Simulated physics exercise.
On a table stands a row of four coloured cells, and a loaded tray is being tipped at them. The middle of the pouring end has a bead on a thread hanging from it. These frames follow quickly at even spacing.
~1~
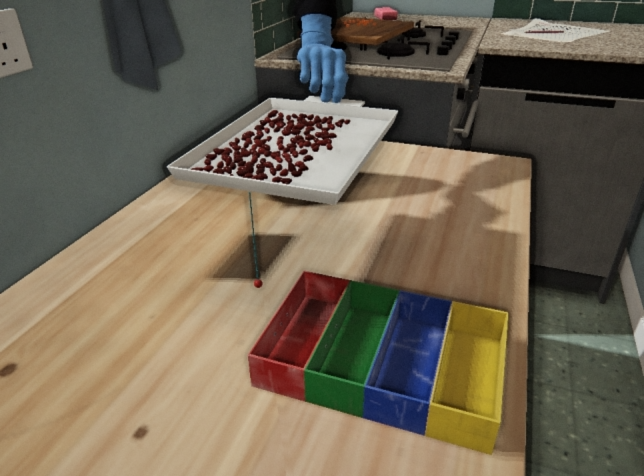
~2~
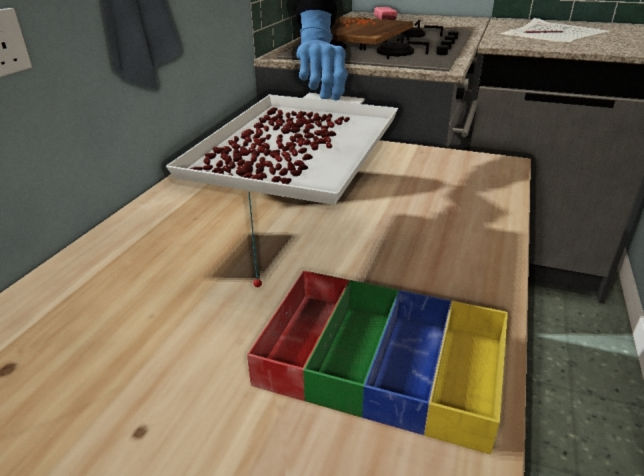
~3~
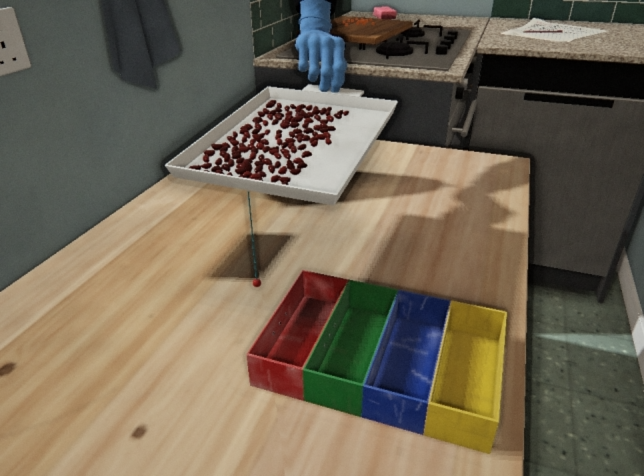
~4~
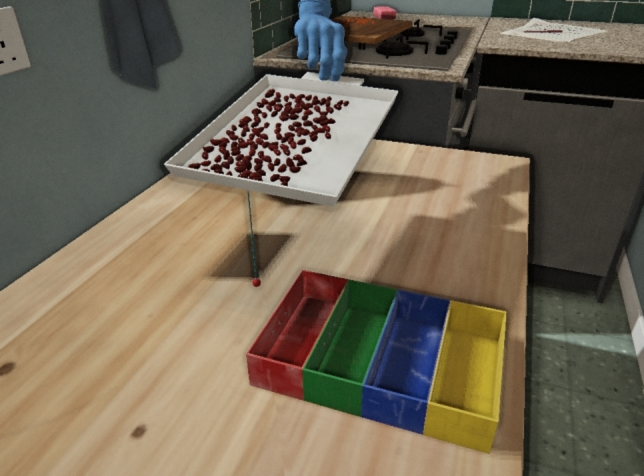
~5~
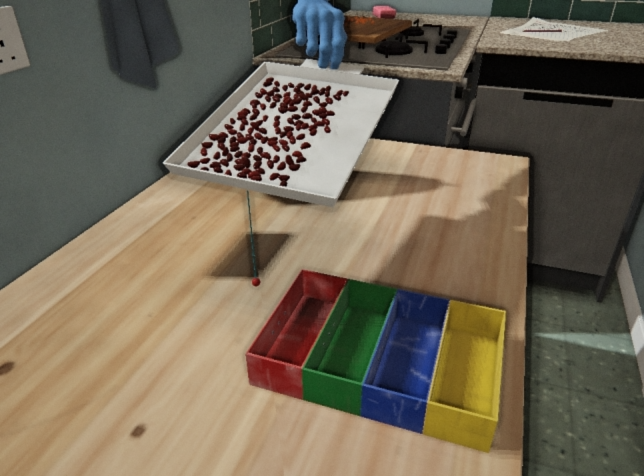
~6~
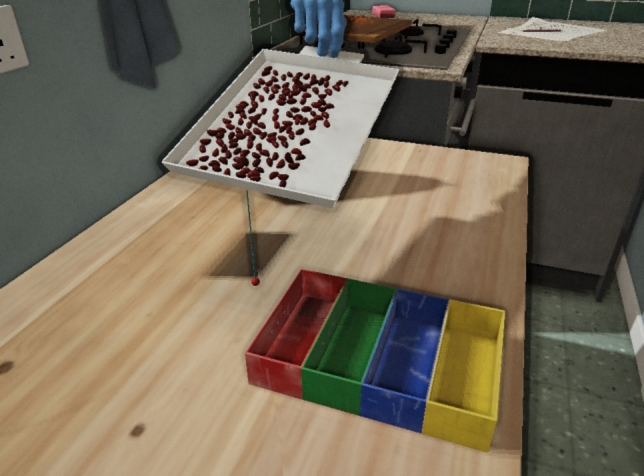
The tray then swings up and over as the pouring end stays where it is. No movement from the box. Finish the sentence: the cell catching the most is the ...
... Red cell.
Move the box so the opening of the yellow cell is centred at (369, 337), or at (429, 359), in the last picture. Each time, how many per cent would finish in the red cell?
Close to 10 in a hundred, then close to 30 in a hundred.
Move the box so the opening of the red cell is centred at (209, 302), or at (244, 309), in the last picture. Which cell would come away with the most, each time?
In the first try it is blue, in the second it is green.
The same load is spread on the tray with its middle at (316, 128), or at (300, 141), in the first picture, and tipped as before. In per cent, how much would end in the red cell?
Estimate: 50 % first, 50 % second.
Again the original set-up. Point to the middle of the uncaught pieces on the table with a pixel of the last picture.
Centre at rest: About (225, 350).
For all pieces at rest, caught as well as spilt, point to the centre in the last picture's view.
Last view, resting centre - approx. (280, 355).
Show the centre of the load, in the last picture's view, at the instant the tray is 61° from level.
Around (269, 168).
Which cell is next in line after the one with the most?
The green cell.
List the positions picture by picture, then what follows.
Corners of the pouring end near (173, 166) and (335, 190), level; middle of the load near (280, 143), kidney beans; bead on its thread near (258, 284); red cell near (277, 375); green cell near (334, 390); blue cell near (395, 407); yellow cell near (462, 426), in the first picture.
Corners of the pouring end near (172, 165) and (334, 190), level; middle of the load near (279, 141), in the second picture.
Corners of the pouring end near (171, 164) and (334, 191), tipped barely, lowest at the right corner; middle of the load near (278, 137), in the third picture.
Corners of the pouring end near (170, 163) and (333, 193), tipped a little, lowest at the right corner; middle of the load near (277, 131), in the fourth picture.
Corners of the pouring end near (169, 161) and (333, 195), tipped a little, lowest at the right corner; middle of the load near (276, 125), in the fifth picture.
Corners of the pouring end near (168, 160) and (332, 196), tipped clearly, lowest at the right corner; middle of the load near (275, 118); red cell near (274, 373); green cell near (331, 388); blue cell near (392, 405); yellow cell near (458, 423), in the sixth picture.
Shortly afterwards, tray tipped steeply; all but a few on the tray; only a few in the green cell; a little falling or outside the box.
Next, tray tipped past a quarter turn; near a quarter on the tray; a little in the red cell; a little in the green cell; near half falling or outside the box.
Some moments later, tray tipped past a quarter turn; near half in the red cell; near a quarter in the green cell; near a third falling or outside the box.
In the end, tray tipped past a quarter turn; near half in the red cell; near a quarter in the green cell; none at all in the yellow cell; none at all in the blue cell; near a third outside the box.
